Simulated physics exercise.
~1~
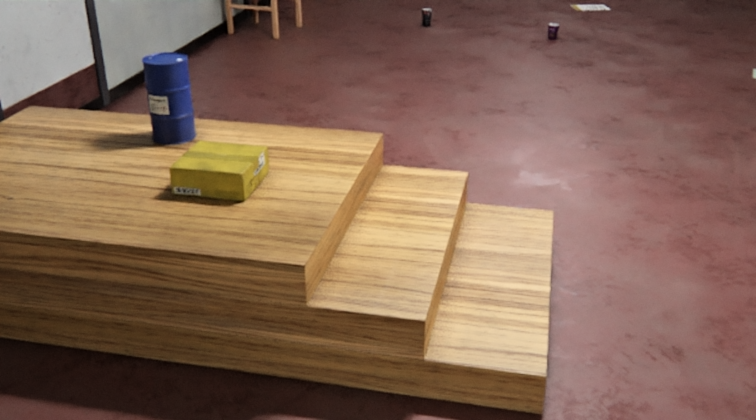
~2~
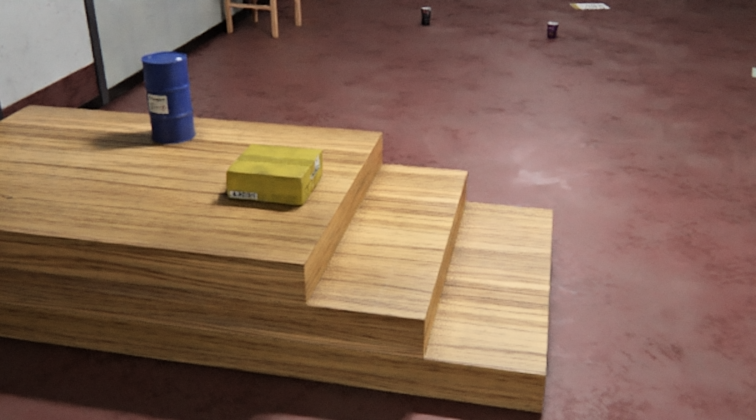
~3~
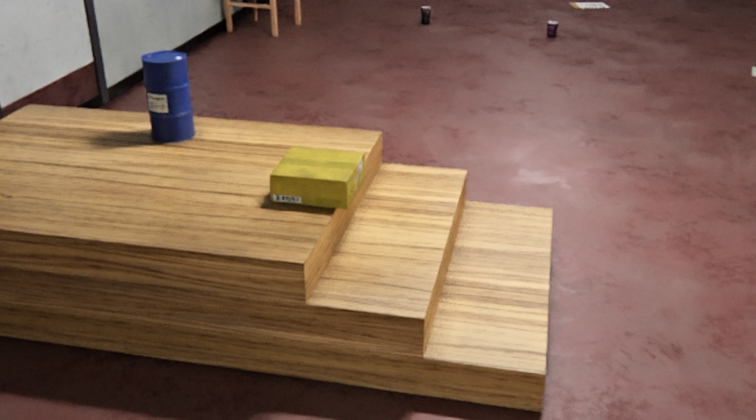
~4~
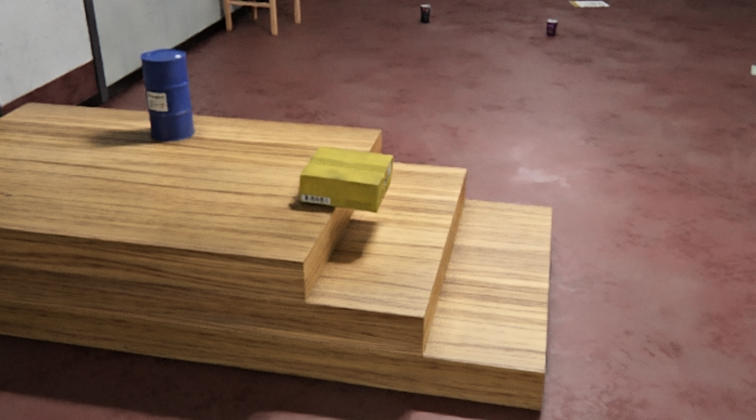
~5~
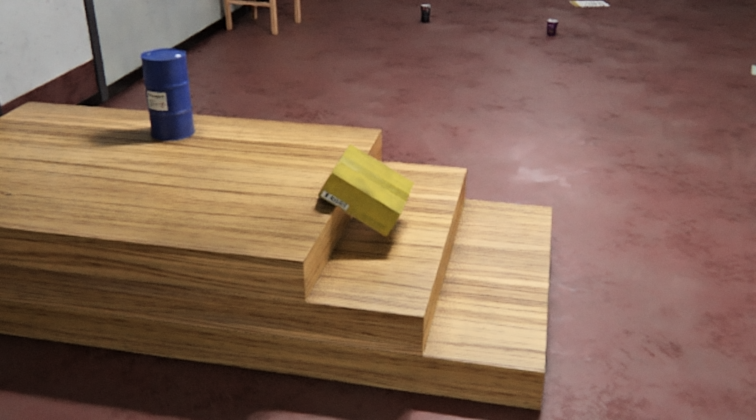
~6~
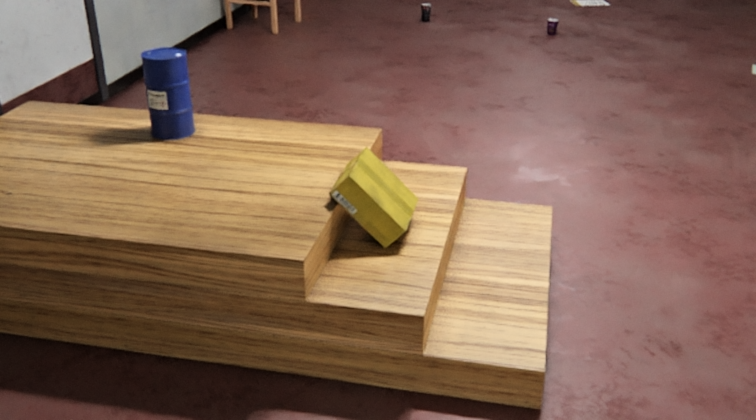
Yellow parcel sliding right across a wooden landing past a still blue canister, tipping over the edge and leaning on the step below.
